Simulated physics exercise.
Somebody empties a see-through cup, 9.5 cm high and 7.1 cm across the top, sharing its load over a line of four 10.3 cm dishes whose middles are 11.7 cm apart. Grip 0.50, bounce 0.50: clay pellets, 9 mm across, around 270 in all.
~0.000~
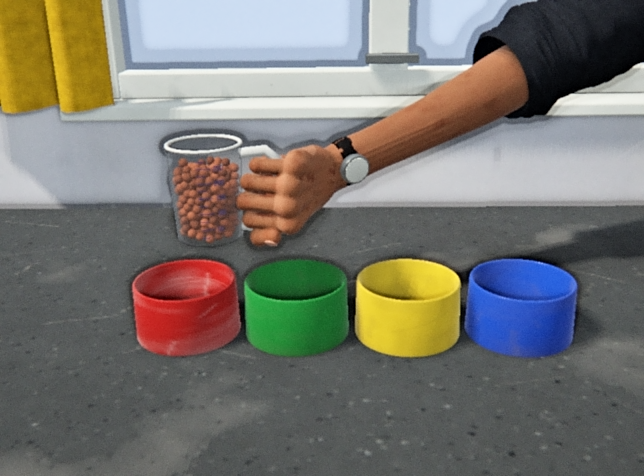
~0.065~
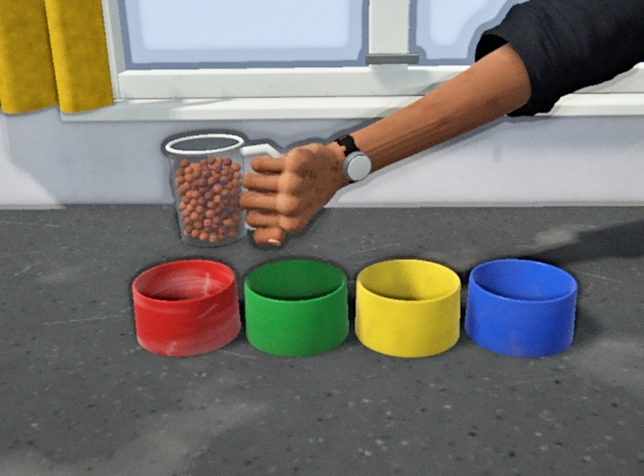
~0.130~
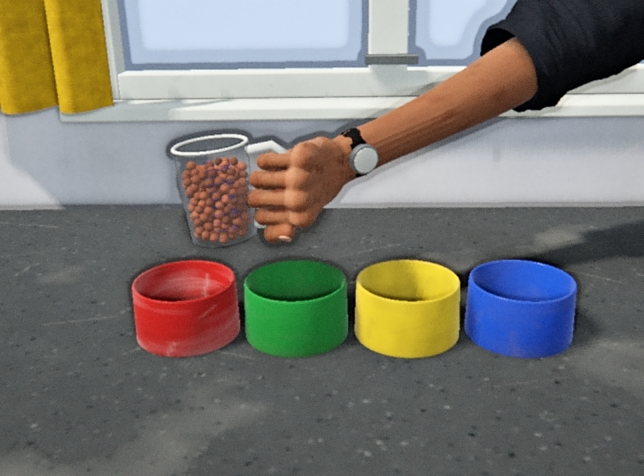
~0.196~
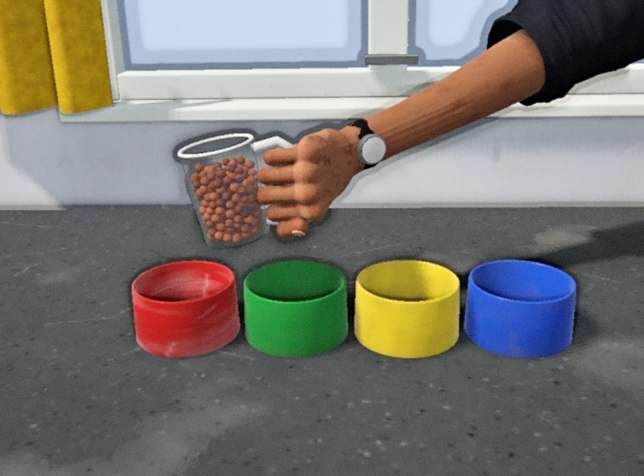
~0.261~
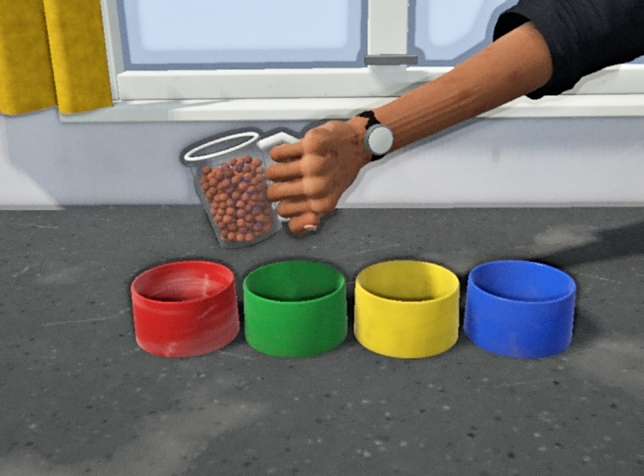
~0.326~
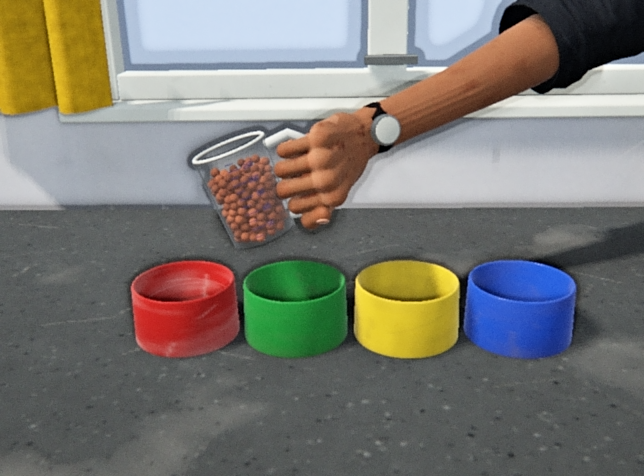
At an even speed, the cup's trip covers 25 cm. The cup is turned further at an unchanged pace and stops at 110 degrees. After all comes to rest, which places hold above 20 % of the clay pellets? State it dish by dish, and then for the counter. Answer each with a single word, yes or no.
Red dish no, blue dish no, green dish no, yellow dish yes, counter no.
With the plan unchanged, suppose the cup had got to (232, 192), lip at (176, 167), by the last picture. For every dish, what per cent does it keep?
Kept per dish: Red = 0, blue = 0, green = 90, yellow = 0.
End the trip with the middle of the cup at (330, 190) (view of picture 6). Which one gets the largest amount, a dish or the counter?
The biggest share ends at green.
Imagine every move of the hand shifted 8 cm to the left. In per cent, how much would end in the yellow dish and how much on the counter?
The yellow dish would get 0 and the counter 0.
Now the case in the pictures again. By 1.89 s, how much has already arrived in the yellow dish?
So far, roughly 45 per cent.
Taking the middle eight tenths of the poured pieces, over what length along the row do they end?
6 centimetres.
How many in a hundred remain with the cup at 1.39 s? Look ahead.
I'd put it at roughly 95 per cent.
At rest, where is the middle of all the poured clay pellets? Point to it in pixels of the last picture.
Look around (396, 313) in the last picture.
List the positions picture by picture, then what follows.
Cup at (207, 191), tilt 0 degrees, lip at (167, 144), moved 0.0 cm; middle of the pieces at (211, 203); red dish at (185, 280); green dish at (296, 280); yellow dish at (408, 280); blue dish at (522, 280), in the first picture.
Cup at (210, 191), tilt 1 degrees, lip at (169, 146), moved 0.3 cm; middle of the pieces at (214, 203), in the second picture.
Cup at (218, 192), tilt 5 degrees, lip at (174, 149), moved 1.1 cm; middle of the pieces at (222, 203), in the third picture.
Cup at (227, 192), tilt 10 degrees, lip at (181, 152), moved 2.1 cm; middle of the pieces at (233, 203), in the fourth picture.
Cup at (237, 192), tilt 14 degrees, lip at (187, 156), moved 3.1 cm; middle of the pieces at (243, 202), in the fifth picture.
Cup at (247, 192), tilt 19 degrees, lip at (195, 160), moved 4.1 cm; middle of the pieces at (254, 202); red dish at (183, 281); green dish at (295, 281); yellow dish at (407, 281); blue dish at (521, 281). The cup turns about 70 degrees a second and travels 15 cm a second, in the sixth picture.
After 0.96 s, tilt 65 degrees; cup holds 100 %.
Then, at 1.39 s, tilt 96 degrees; cup holds 95 %.
After 1.89 s, tilt 110 degrees; cup holds 50 %, green 5 %, yellow 45 %.
At rest (3.4 s), red 0 %, blue 0 %, green 5 %, yellow 95 %, counter 0 %.
